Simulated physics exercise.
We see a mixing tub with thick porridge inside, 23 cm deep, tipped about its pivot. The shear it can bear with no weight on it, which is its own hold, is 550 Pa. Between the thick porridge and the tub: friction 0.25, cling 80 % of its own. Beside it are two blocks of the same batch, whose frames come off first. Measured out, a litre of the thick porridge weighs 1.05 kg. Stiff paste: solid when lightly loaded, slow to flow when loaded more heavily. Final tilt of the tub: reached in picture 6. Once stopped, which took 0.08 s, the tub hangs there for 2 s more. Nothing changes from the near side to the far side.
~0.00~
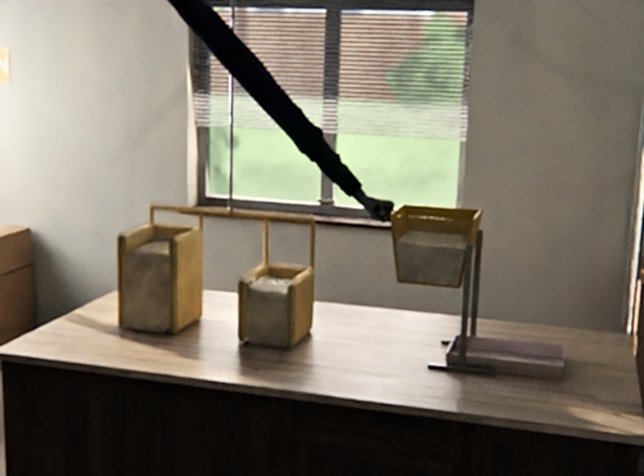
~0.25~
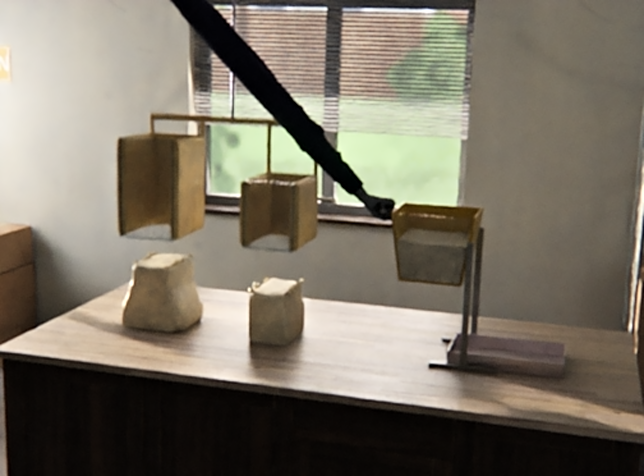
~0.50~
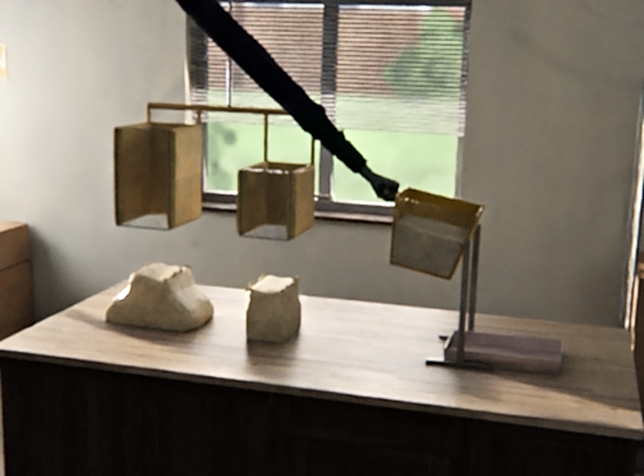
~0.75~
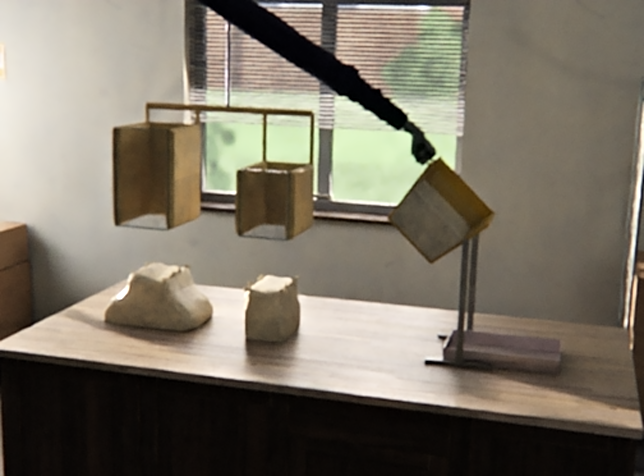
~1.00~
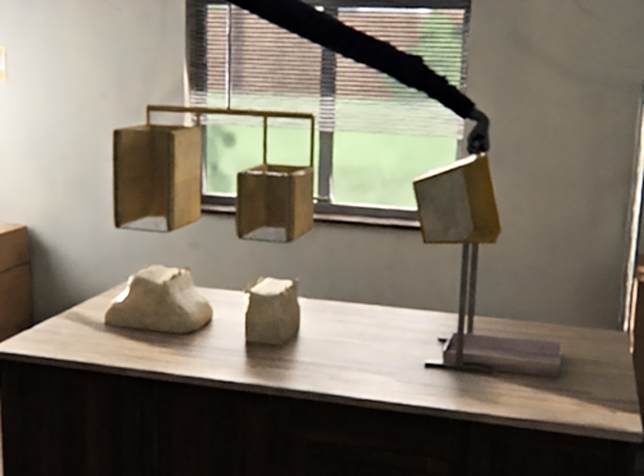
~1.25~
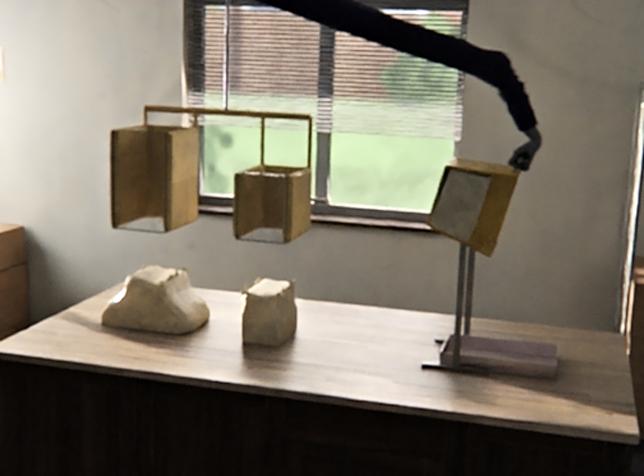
Two joined open moulds lift off two pale blocks on a table, and the left block slumps lower and wider while the right barely changes; then a dark arm turns the filled tub on the right clockwise onto its side.
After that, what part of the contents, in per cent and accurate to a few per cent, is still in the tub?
The part still in the tub is near 0 out of 100.
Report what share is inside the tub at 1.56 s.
Some 65 per cent.
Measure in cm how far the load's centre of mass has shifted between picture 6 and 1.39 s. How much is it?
6 cm.
After 1.39 s, the tub is at 104 degrees and holds 100 %.
After 1.56 s, the tub is at 104 degrees and holds 63 %.
After 1.73 s, the tub is at 104 degrees and holds 23 %.
After 1.90 s, the tub is at 104 degrees and holds 0 %.
After 3.25 s, at the end, the tub is at 104 degrees and holds 0 %.
